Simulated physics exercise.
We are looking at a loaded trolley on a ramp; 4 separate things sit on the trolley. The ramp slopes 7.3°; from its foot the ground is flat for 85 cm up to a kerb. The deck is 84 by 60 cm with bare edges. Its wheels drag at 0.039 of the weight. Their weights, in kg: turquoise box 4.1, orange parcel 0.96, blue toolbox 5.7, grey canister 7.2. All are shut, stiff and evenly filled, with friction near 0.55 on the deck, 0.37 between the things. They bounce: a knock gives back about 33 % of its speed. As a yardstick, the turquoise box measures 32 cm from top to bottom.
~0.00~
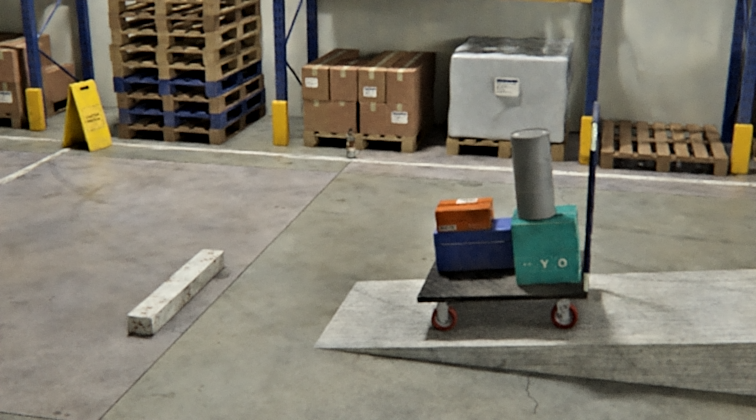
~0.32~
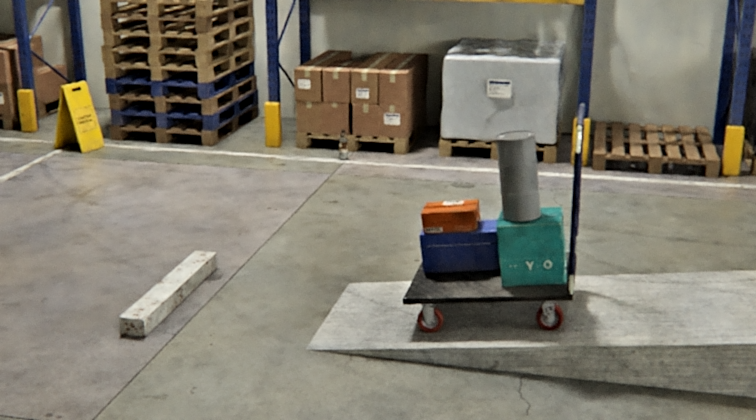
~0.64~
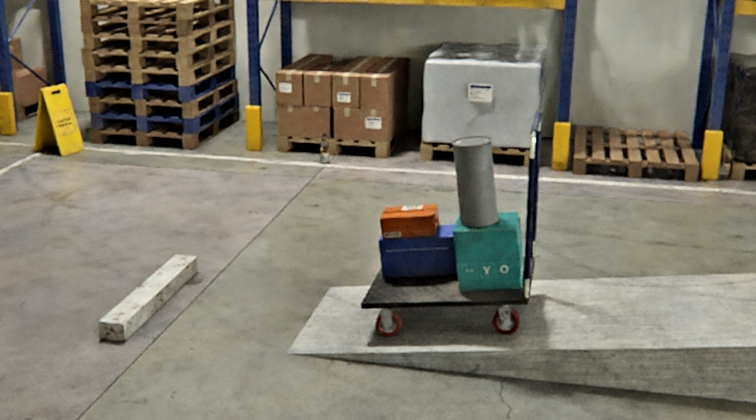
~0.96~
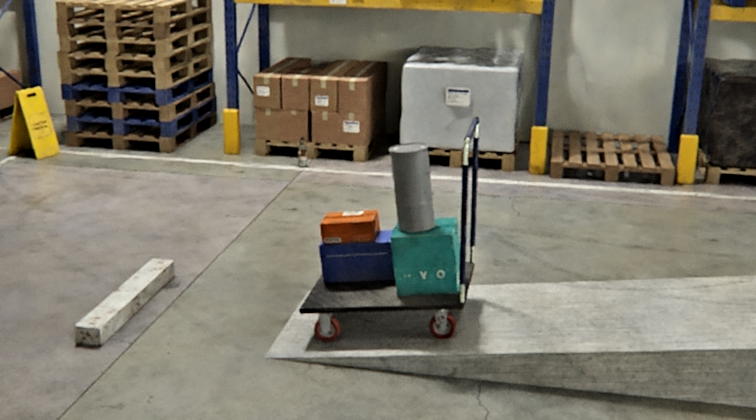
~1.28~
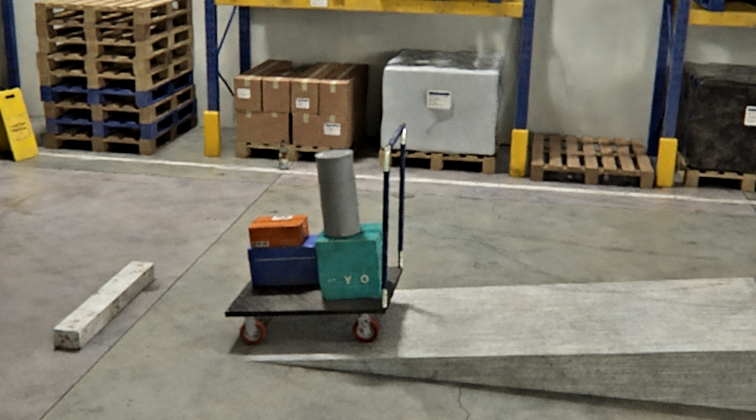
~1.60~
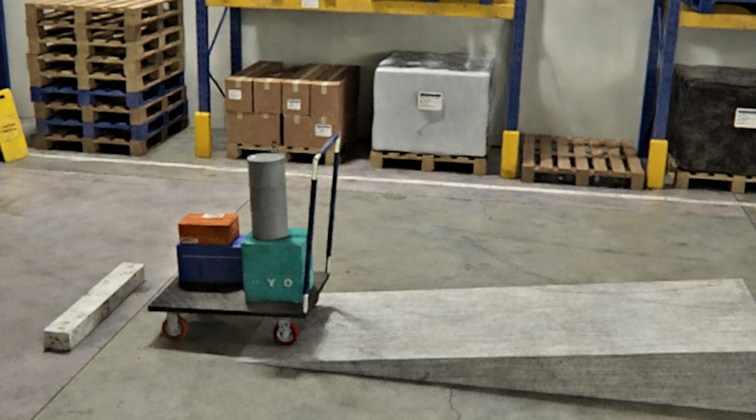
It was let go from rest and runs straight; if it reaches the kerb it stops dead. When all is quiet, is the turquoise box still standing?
The turquoise box keeps standing.
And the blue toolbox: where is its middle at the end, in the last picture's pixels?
Near (136, 252).
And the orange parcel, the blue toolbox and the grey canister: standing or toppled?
The orange parcel tips over; the blue toolbox stays upright; the grey canister topples.
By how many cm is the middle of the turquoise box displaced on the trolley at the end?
Some 0 cm.
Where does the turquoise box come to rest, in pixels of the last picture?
Around (206, 263).
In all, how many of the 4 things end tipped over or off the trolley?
That comes to 2.
After 2.20 s, trolley at the kerb; turquoise box 16° off its base near (194, 255); grey canister 16° off its base; orange parcel moved 14 cm.
After 2.80 s, trolley at the kerb; grey canister on its side; orange parcel 12° off its base; blue toolbox moved 9 cm.
After 3.30 s, trolley at the kerb; orange parcel and grey canister now off the trolley; blue toolbox moved 9 cm.
In the end (3.8 s), off the trolley and tipped over, orange parcel and grey canister; the other 2 under 10 cm from the start. At the end, from the last picture's camera, turquoise box near (206, 263).
